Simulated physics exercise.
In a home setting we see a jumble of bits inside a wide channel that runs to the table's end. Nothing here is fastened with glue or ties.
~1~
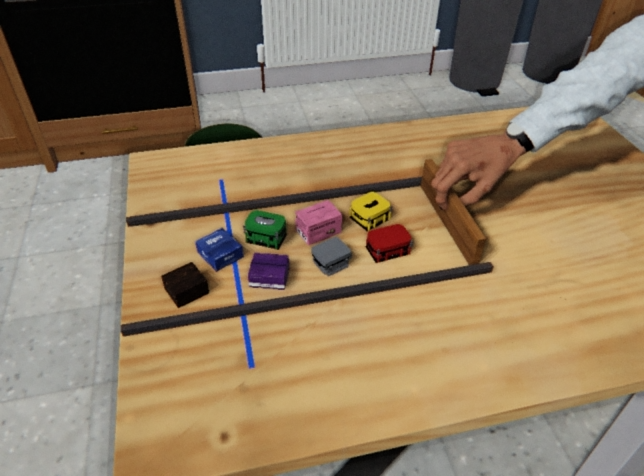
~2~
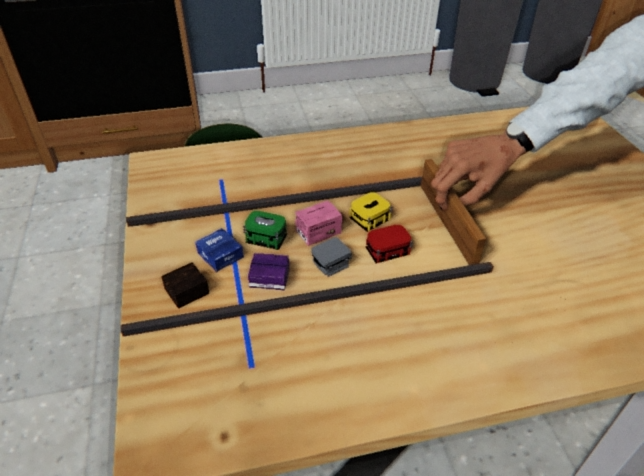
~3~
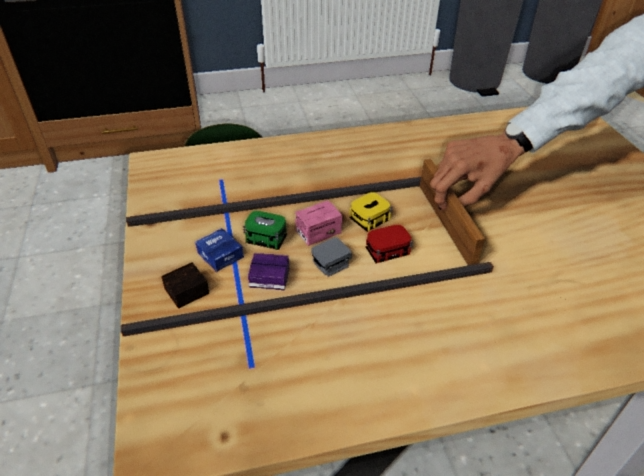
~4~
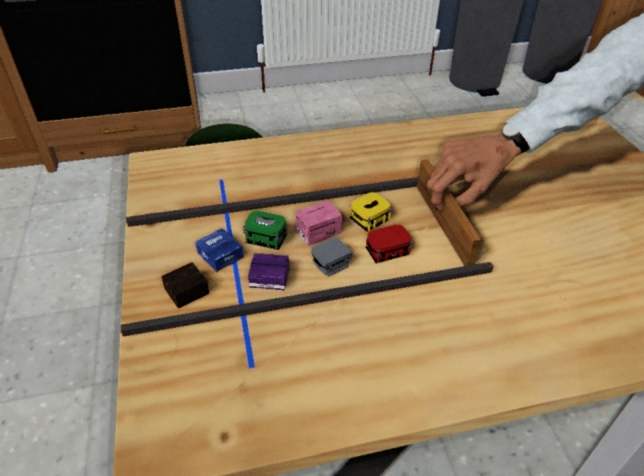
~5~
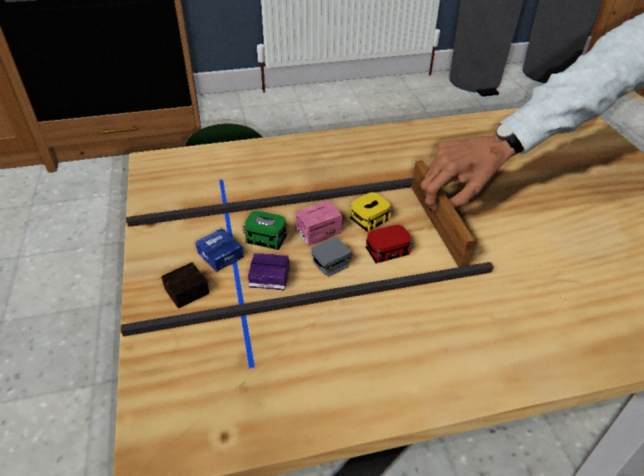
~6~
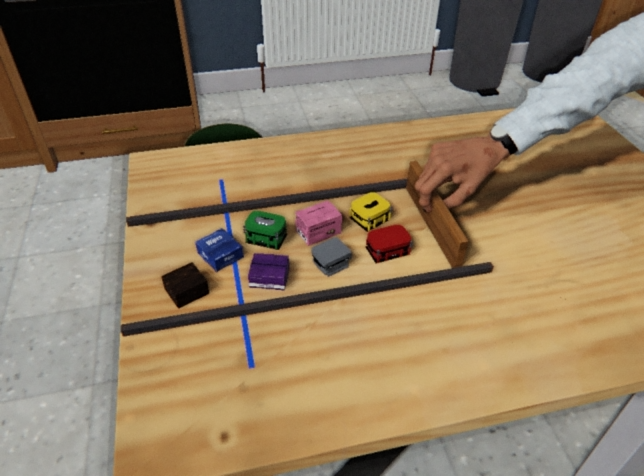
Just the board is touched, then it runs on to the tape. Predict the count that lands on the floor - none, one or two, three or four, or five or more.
The count on the floor is one or two.
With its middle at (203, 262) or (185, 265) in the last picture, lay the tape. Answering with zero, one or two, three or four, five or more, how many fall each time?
Taking the spots in order - three or four, then three or four.
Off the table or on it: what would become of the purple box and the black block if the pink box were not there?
The purple box stays up top while the black block ends up below.
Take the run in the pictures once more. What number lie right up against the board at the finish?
Well, it touches 2.
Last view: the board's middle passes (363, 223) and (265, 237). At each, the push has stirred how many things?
Counts: 5 and 8.
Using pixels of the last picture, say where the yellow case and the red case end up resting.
The yellow case settles near (213, 230); as for the red case, near (215, 270).
A little later, none off yet; black block at rest near (185, 285); blue box at rest near (217, 251); purple box moving near (265, 273).
When it is over, the number that fall off is one or two; down, black block.
